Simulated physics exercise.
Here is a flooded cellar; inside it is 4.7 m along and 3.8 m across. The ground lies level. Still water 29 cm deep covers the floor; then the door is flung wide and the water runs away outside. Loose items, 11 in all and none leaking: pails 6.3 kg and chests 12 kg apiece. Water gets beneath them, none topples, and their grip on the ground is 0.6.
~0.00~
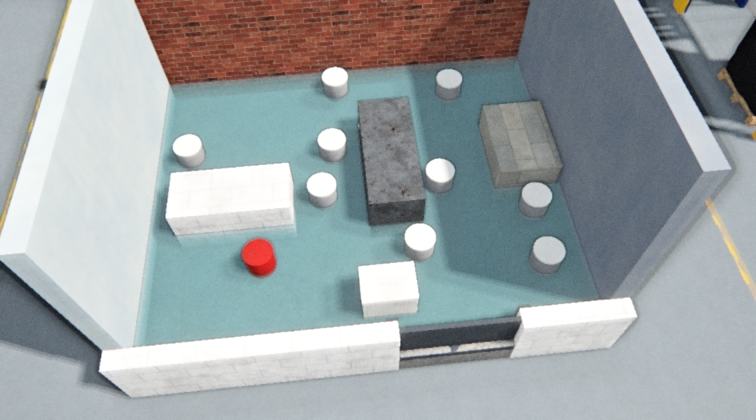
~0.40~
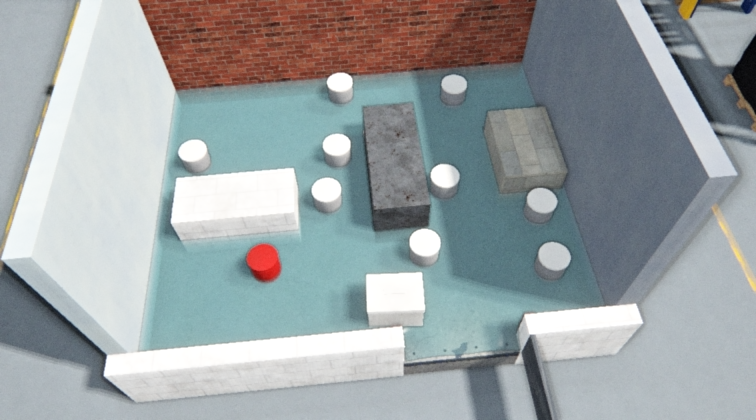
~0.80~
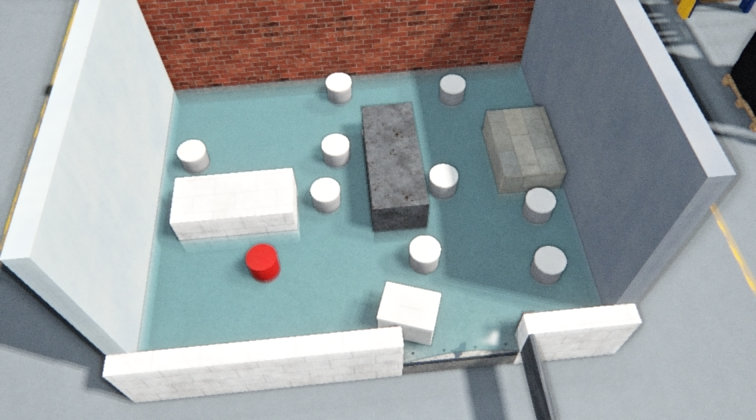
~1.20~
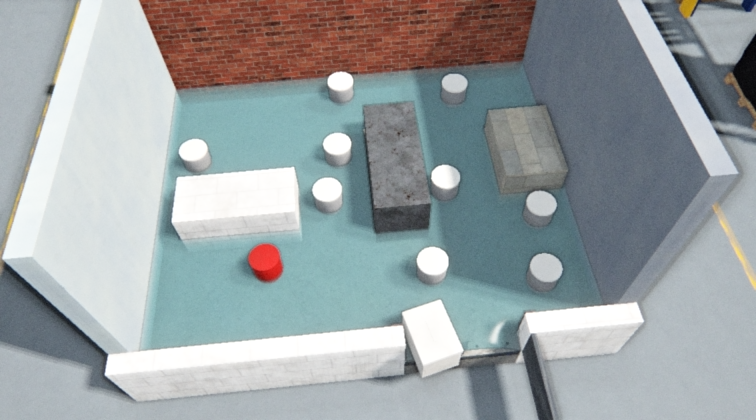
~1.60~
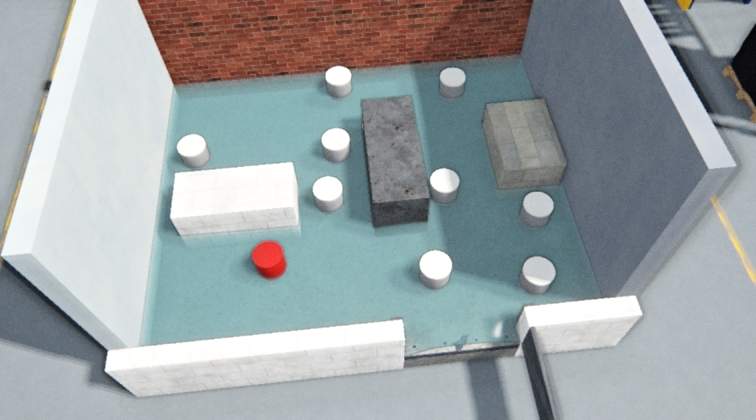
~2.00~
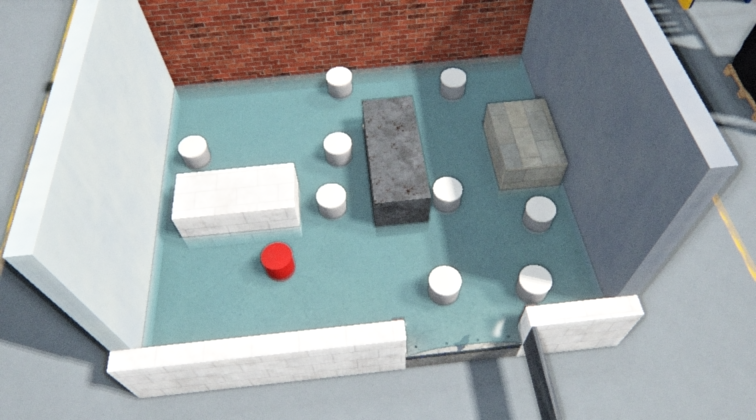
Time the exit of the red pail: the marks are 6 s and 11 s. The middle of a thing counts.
Expect it between the two times.
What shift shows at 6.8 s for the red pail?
About 120 cm.
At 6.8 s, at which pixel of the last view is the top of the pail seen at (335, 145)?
Near (365, 245).
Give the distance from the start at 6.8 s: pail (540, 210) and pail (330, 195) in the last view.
In turn: 10 cm, gone out.
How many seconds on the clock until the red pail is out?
At about 8.0 s.
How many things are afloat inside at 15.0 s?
3 of them.
After 3.0 s the red pail is near (293, 261), 0.3 m from its start, afloat; 2 of 11 are out; 9 afloat.
After 6.8 s the red pail is near (375, 303), 1.3 m from its start, afloat; 5 of 11 are out; 6 afloat.
After 11.0 s the red pail has gone out (at 7.9 s); 7 of 11 are out; 4 afloat.
After 15.0 s the red pail has gone out (at 7.9 s); 8 of 11 are out; 3 afloat.
